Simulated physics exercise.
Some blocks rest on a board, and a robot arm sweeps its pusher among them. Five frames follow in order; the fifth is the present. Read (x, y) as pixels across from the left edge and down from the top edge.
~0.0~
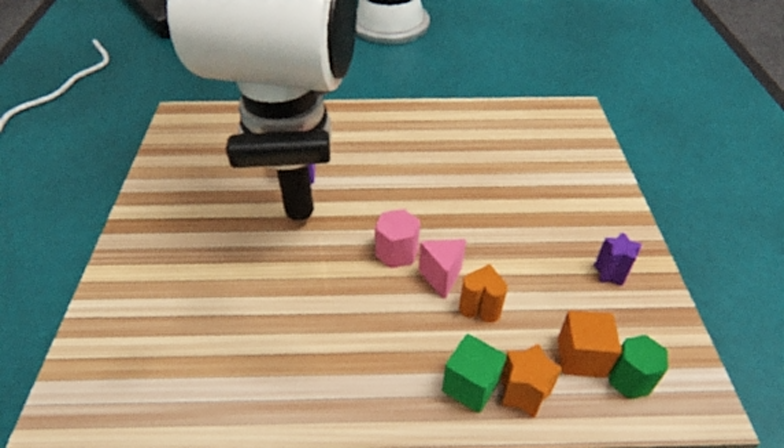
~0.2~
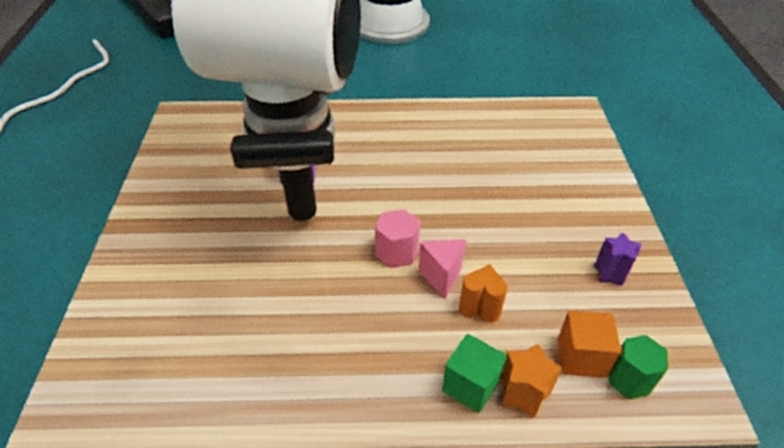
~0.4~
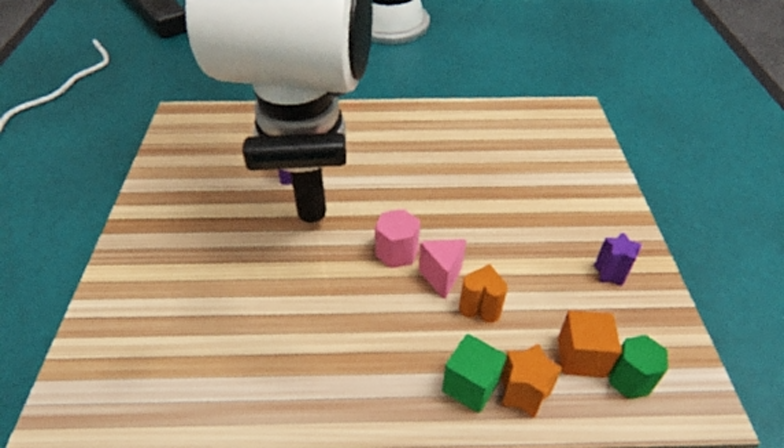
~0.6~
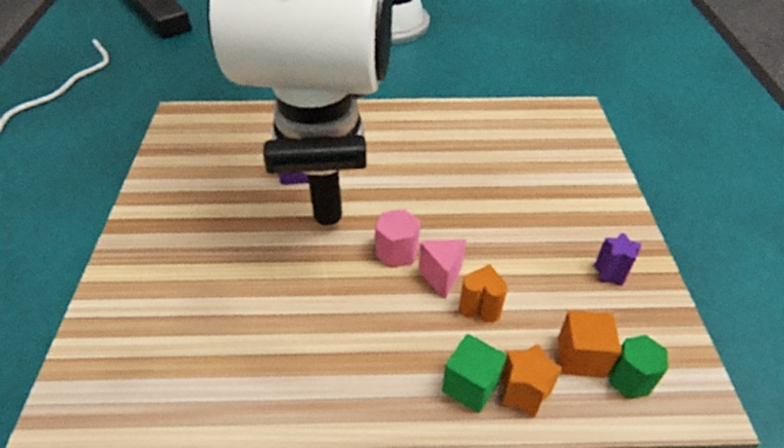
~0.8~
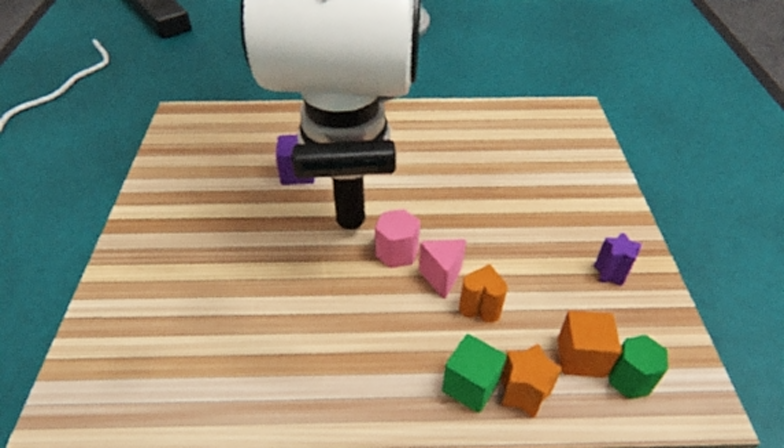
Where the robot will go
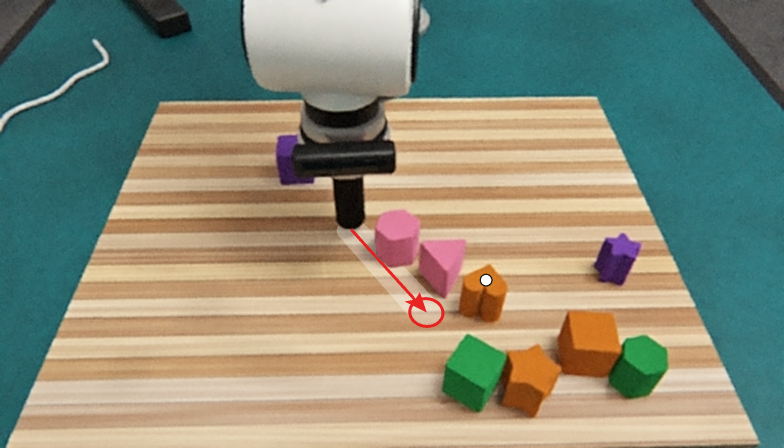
A white robot arm with a black pusher slides slowly rightward across a striped wooden board on a teal surface, seen from above at an angle by a still camera. Pink, orange, green and purple blocks sit unmoving, mostly at the lower right, with a purple star farther right. The pusher drifts toward the pink hexagon without touching it, uncovering a purple block behind.
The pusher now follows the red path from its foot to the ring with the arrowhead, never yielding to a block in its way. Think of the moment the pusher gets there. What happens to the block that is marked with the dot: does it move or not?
Left in place.
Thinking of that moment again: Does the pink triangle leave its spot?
It seems so.
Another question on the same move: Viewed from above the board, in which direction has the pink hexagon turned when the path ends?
The pink hexagon rotates counterclockwise.
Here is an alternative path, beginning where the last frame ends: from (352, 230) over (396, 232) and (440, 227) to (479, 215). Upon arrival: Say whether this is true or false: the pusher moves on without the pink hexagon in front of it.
True.
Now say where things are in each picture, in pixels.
The first frame shows pusher's lower end (300, 212); pink hexagon (398, 224); pink triangle (445, 250); orange heart (486, 280).
The second frame shows pusher (303, 212); blocks still.
The third frame shows pusher (312, 214); blocks still.
The fourth frame shows pusher (328, 216); blocks still.
The fifth frame shows pusher (351, 220); pink hexagon (398, 224); pink triangle (445, 250); orange heart (486, 280).
Drawn move, straight from (352, 230) to (426, 312); the dot is on the orange heart.
On the path given first. One third of the way, pusher (375, 247); pink hexagon (412, 229), turned 25° anticlockwise; pink triangle (448, 252).
Two thirds of the way, pusher (400, 273); pink hexagon (426, 233), turned 45° anticlockwise; pink triangle (454, 256), turned 20° anticlockwise.
At the end, pusher (427, 303); pink hexagon (426, 233), turned 45° anticlockwise; pink triangle (454, 256), turned 20° anticlockwise; orange heart still.
